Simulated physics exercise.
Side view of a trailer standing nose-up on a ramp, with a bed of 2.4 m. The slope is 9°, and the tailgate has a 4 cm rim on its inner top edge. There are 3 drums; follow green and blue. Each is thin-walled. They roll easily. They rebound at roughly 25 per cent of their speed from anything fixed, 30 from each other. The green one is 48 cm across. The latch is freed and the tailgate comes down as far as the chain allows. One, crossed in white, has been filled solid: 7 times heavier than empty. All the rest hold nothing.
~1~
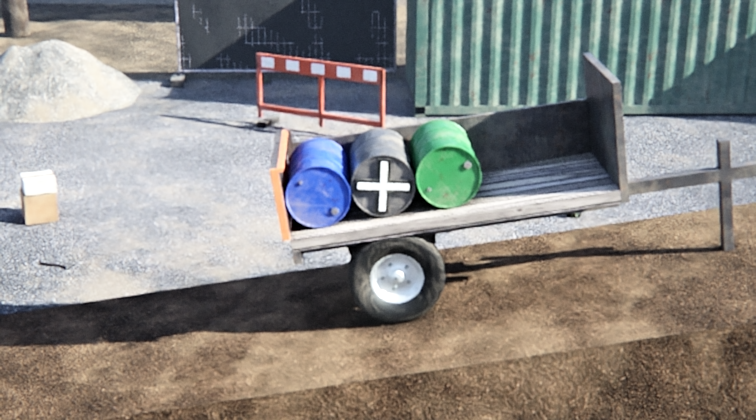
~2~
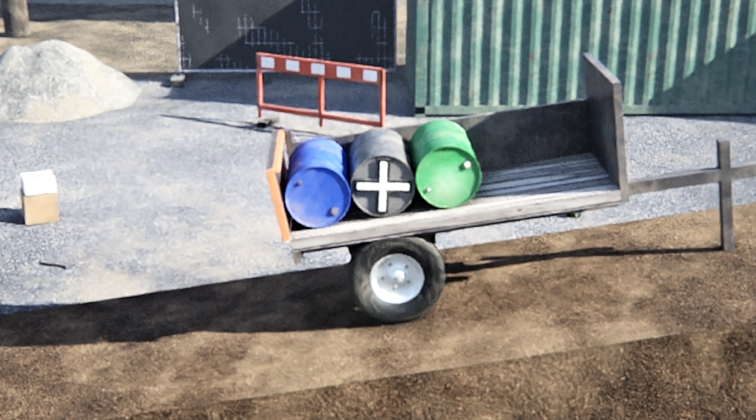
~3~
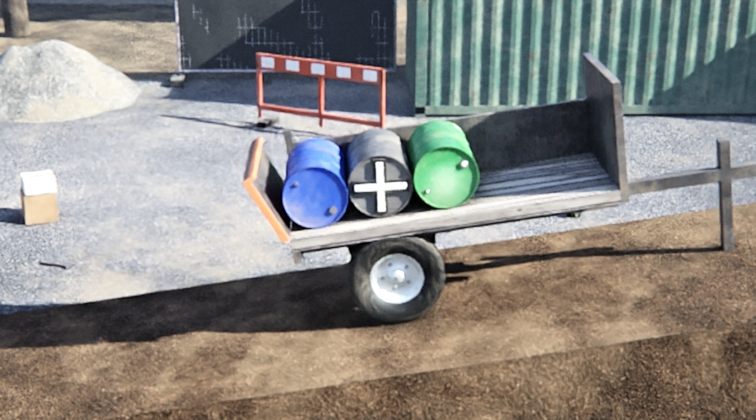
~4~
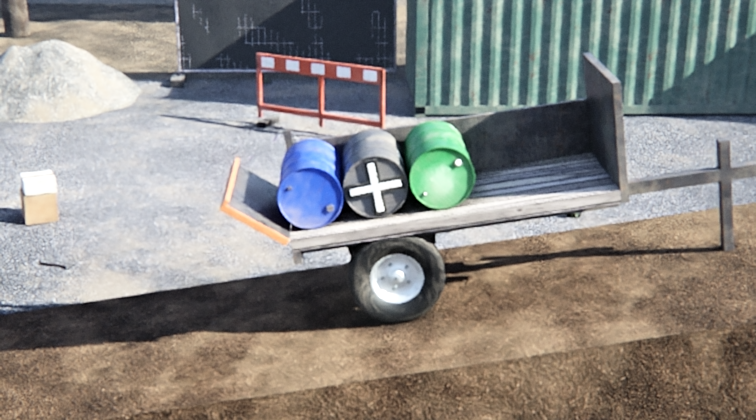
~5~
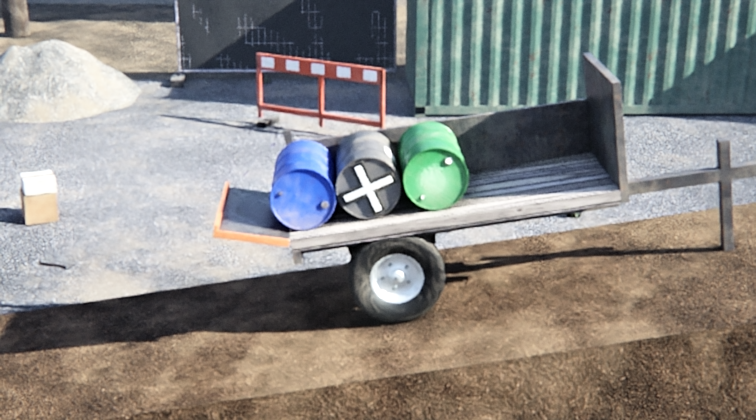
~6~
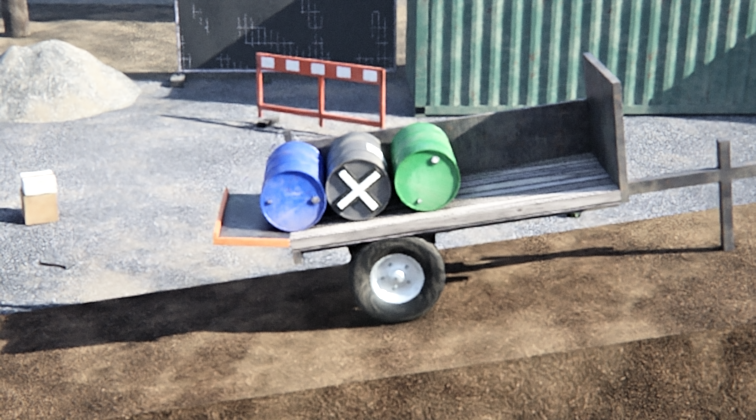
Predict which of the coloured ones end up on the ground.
The green drum stays with the vehicle, the blue gets away.
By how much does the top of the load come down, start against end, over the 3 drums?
Some 10 cm lower.
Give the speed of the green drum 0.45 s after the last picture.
About 0.8 m/s.
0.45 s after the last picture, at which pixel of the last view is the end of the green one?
At about (390, 186).
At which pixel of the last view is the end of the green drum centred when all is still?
At about (351, 192).
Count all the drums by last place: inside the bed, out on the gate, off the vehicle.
2, 0 and 1.
Then, 0.45 s past the sixth picture, green is on the bed, 75 cm short of the hinge, rolling left; blue is on the gate, 25 cm past the hinge, rolling left; 0 out so far.
Then, 0.95 s past the sixth picture, green is on the bed, 35 cm short of the hinge, rolling left; blue is dropping off the gate; 1 out so far.
Finally (3.65 s after the last picture), green is on the bed, 50 cm short of the hinge; blue is out on the ground; 1 out so far.
